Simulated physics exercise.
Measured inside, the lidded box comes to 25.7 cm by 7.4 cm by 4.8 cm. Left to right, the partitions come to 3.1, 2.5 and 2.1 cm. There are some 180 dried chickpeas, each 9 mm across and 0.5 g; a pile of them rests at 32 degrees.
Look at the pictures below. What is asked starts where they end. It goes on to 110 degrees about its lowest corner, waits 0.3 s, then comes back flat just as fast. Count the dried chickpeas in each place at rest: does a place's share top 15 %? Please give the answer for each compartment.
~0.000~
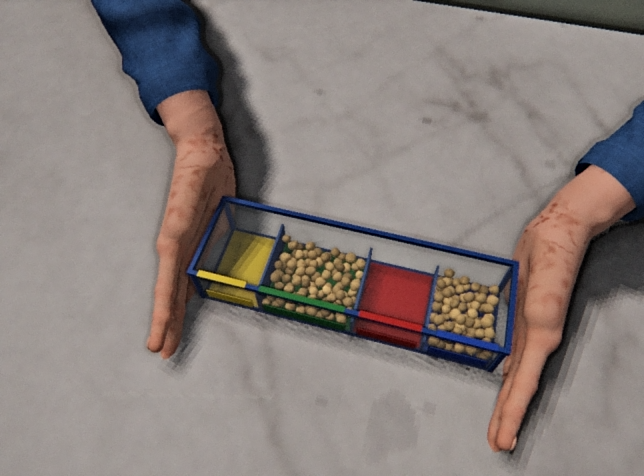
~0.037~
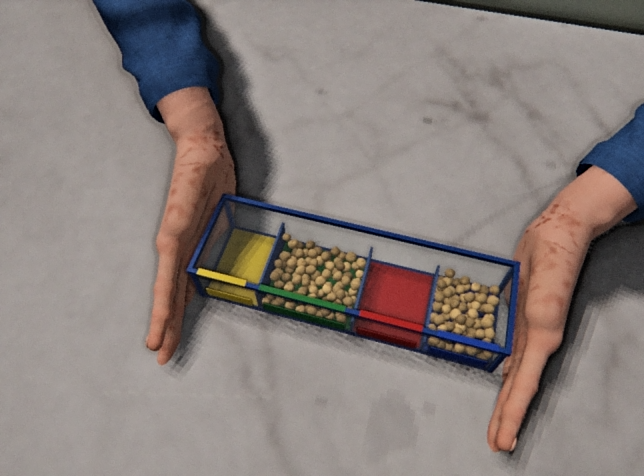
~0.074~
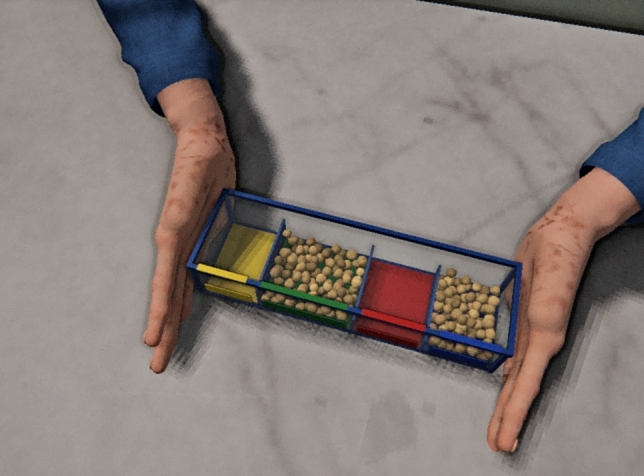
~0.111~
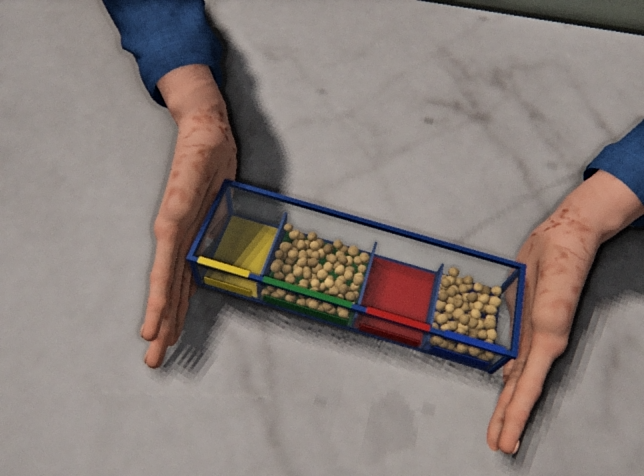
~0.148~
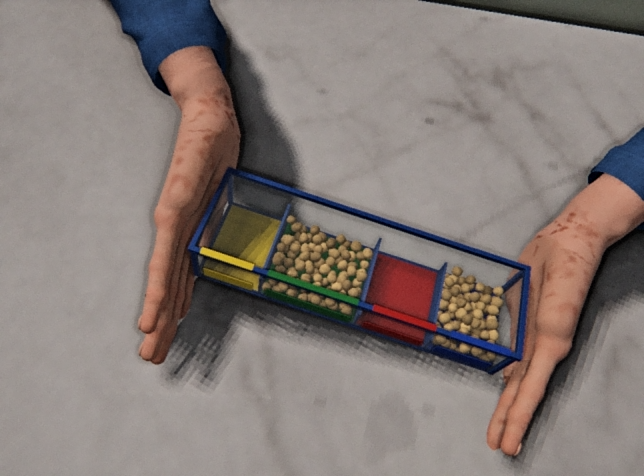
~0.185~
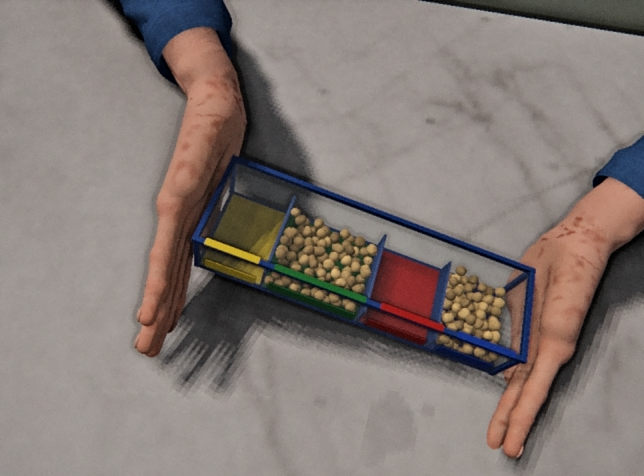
Red compartment: Does not, blue compartment: Tops it, green compartment: Does not, yellow compartment: Does not.
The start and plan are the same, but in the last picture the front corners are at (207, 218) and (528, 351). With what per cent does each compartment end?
In the end red holds 10 %, blue holds 85 %, green holds 10 % and yellow holds 0 %.
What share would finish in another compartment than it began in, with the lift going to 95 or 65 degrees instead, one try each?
Roughly 40 percent for the first try and 5 percent for the second.
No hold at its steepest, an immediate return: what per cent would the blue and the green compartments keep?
Result - blue: 95 %, green: 5 %.
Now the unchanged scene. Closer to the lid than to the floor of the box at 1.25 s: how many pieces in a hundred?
Roughly 70 per cent.
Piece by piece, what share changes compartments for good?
Near 55 per cent, all told.
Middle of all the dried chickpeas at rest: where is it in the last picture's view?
In the last view, approximately (472, 315).
After 1.25 s, tilt 110 degrees; red 10 %, blue 75 %, green 15 %.
After 1.97 s, tilt 58 degrees; blue 100 %.
Then, at 2.71 s, tilt 0 degrees; blue 100 %.
By 3.0 s all is still; red 0 %, blue 100 %, green 0 %, yellow 0 %.
